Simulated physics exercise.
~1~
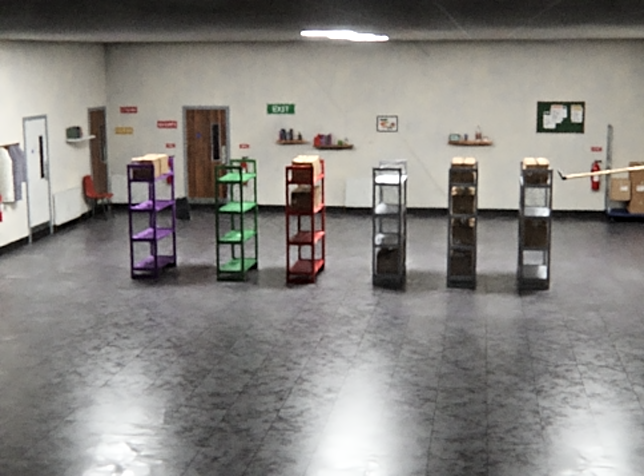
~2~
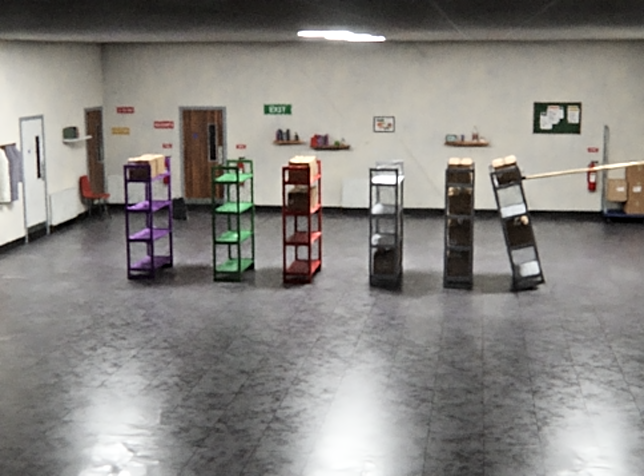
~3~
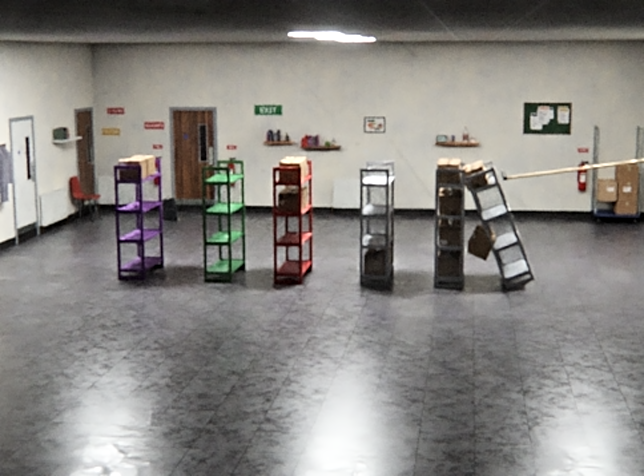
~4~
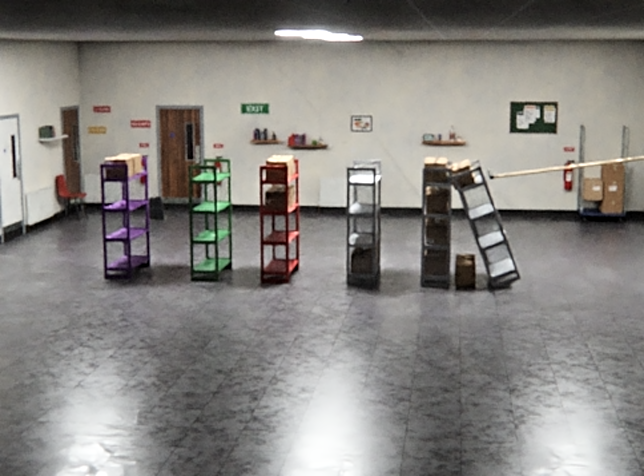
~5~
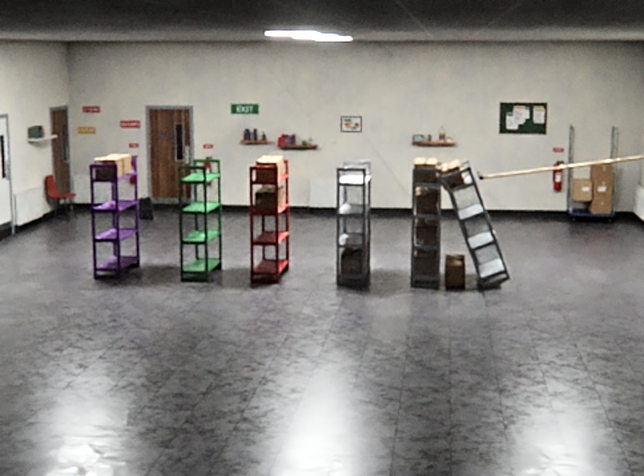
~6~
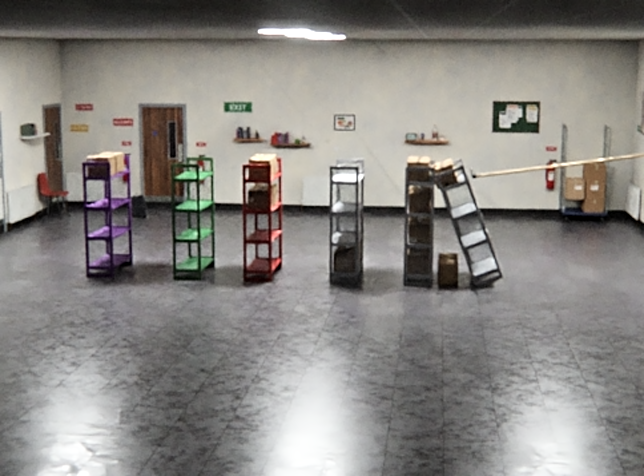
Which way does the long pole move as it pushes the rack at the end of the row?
The pole moves to the left, pushing the top of the end rack toward the one beside it.
